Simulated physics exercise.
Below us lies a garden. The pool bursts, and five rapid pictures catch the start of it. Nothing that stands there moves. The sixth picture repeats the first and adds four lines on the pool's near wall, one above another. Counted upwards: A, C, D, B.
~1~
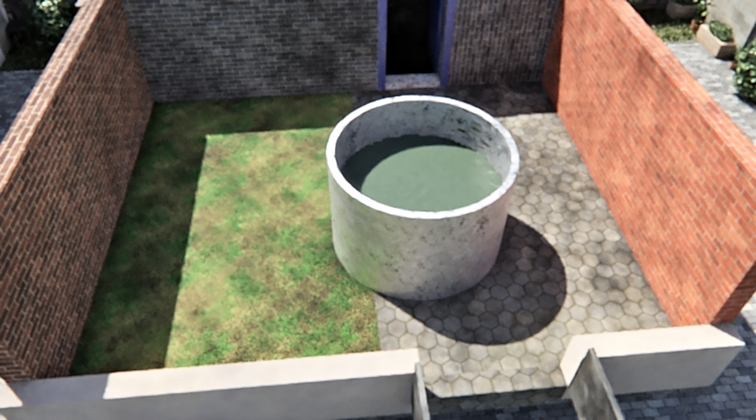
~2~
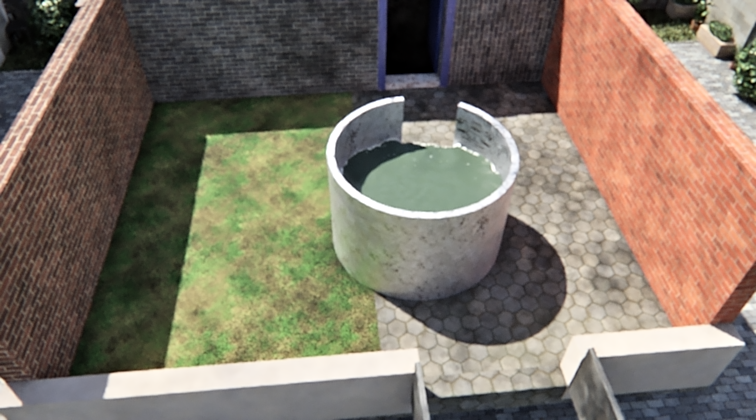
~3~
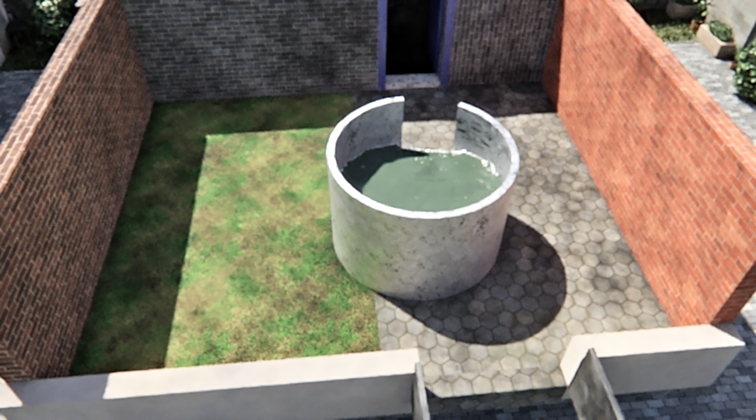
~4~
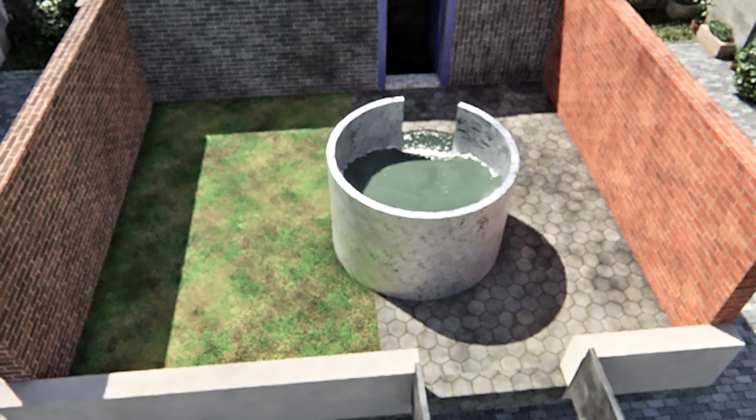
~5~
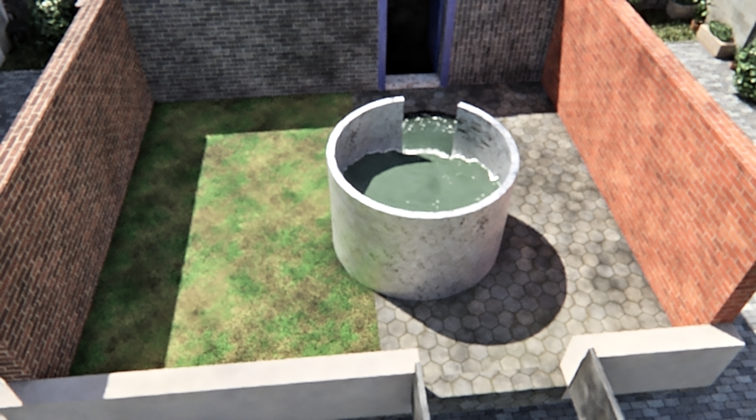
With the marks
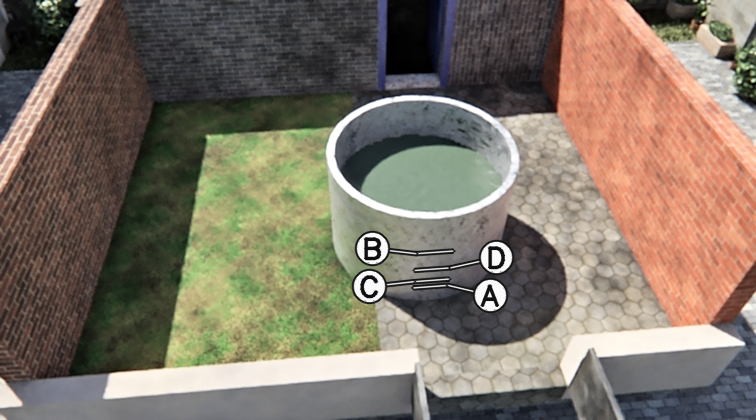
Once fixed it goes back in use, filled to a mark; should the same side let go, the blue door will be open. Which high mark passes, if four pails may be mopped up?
That is line C.
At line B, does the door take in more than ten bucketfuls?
Yes.
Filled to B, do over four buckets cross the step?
Yes, it does.
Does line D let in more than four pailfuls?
Yes, that goes wrong.
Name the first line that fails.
Here it is line D.
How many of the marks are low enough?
Two of the four.
In white, A at (430, 286); B at (434, 252); C at (431, 280); D at (432, 269); from the bottom up A, C, D, B.
With A, nothing gets over.
With B, dozens of bucketfuls pour in.
With C, a splash gets over, under a bucket.
With D, about 9 bucketfuls get in.
